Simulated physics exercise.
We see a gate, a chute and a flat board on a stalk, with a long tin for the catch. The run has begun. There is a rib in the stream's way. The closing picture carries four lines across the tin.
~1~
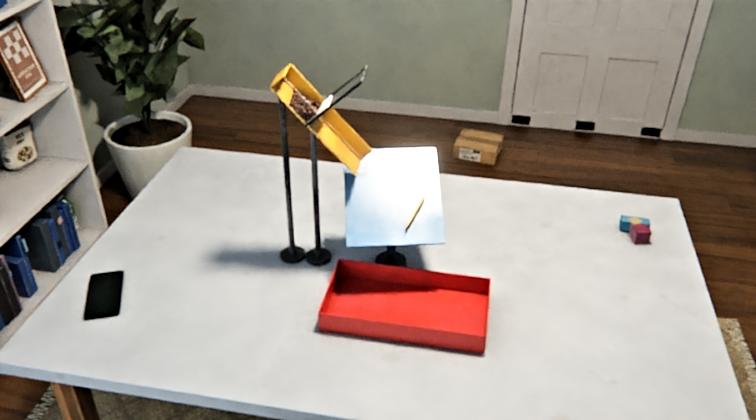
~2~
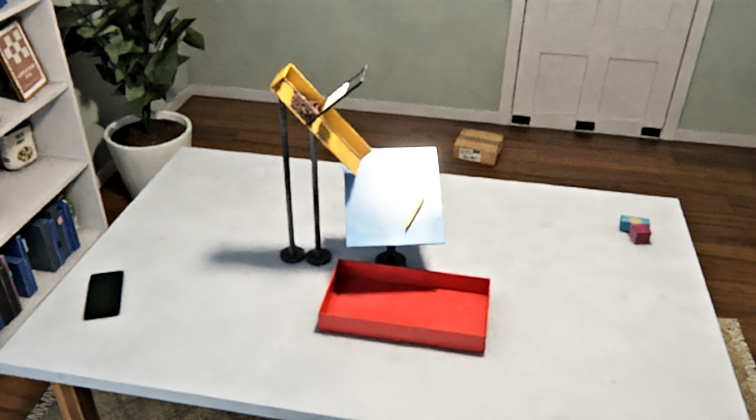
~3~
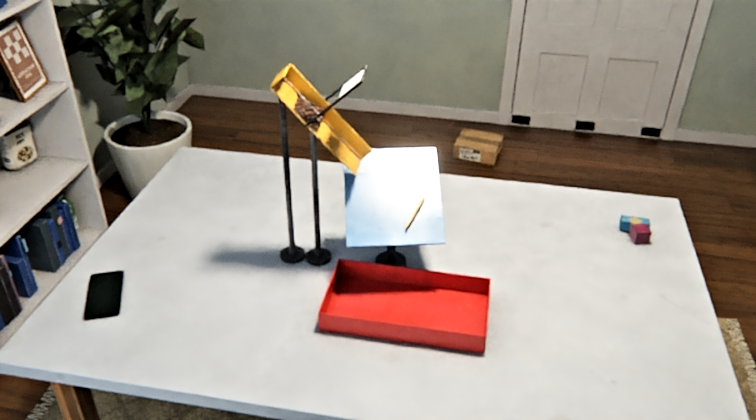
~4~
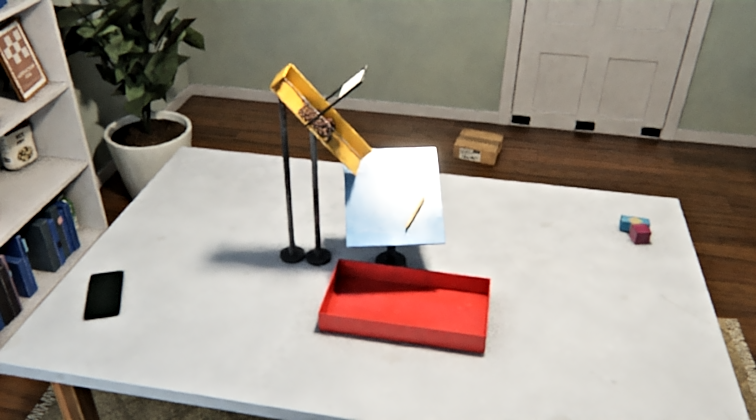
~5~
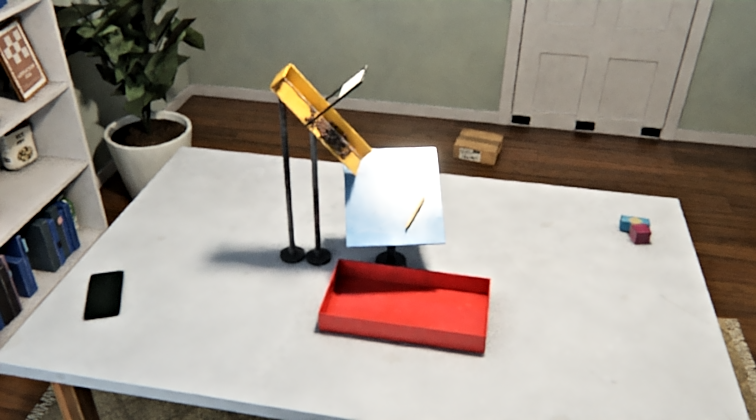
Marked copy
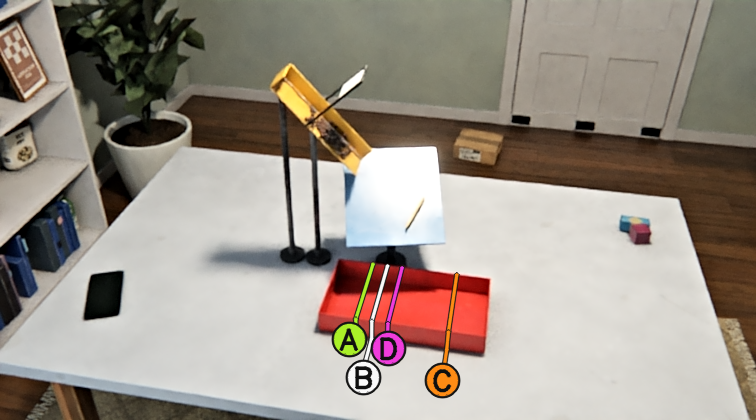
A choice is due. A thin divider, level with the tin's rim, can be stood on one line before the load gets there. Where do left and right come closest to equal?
D works best here.
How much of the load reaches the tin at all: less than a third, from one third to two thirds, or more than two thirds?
About that: More than two thirds.
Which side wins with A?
More lands on the right.
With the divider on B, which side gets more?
More lands on the right.
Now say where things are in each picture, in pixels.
Load behind the gate at (307, 106), allspice berries; lip of the chute at (358, 168), sloping steeply, in the first picture.
Middle of the board at (393, 195), tilted fairly steeply; middle of its low edge at (397, 245); of its high edge at (389, 149), in the second picture.
Front corners of the tin at (319, 313) and (486, 336), empty; front of the load at (319, 124), in the third picture.
Middle of the load at (318, 122); its front at (331, 137), about a third of the way to the lip; rib from (424, 197) to (407, 226), in the fourth picture.
Middle of the load at (332, 134); its front at (353, 148), most of the way to the lip, in the fifth picture.
On the marked copy, line A crosses the front rim at (356, 318); line B crosses the front rim at (372, 320); line C crosses the front rim at (448, 331); line D crosses the front rim at (388, 322).
For line A, of what is caught, a stray few on the left of the divider, nearly all on the right.
For line B, of what is caught, a small part on the left of the divider, nearly all on the right.
For line C, of what is caught, nearly all on the left of the divider, a stray few on the right.
For line D, of what is caught, about two thirds on the left of the divider, about a third on the right.
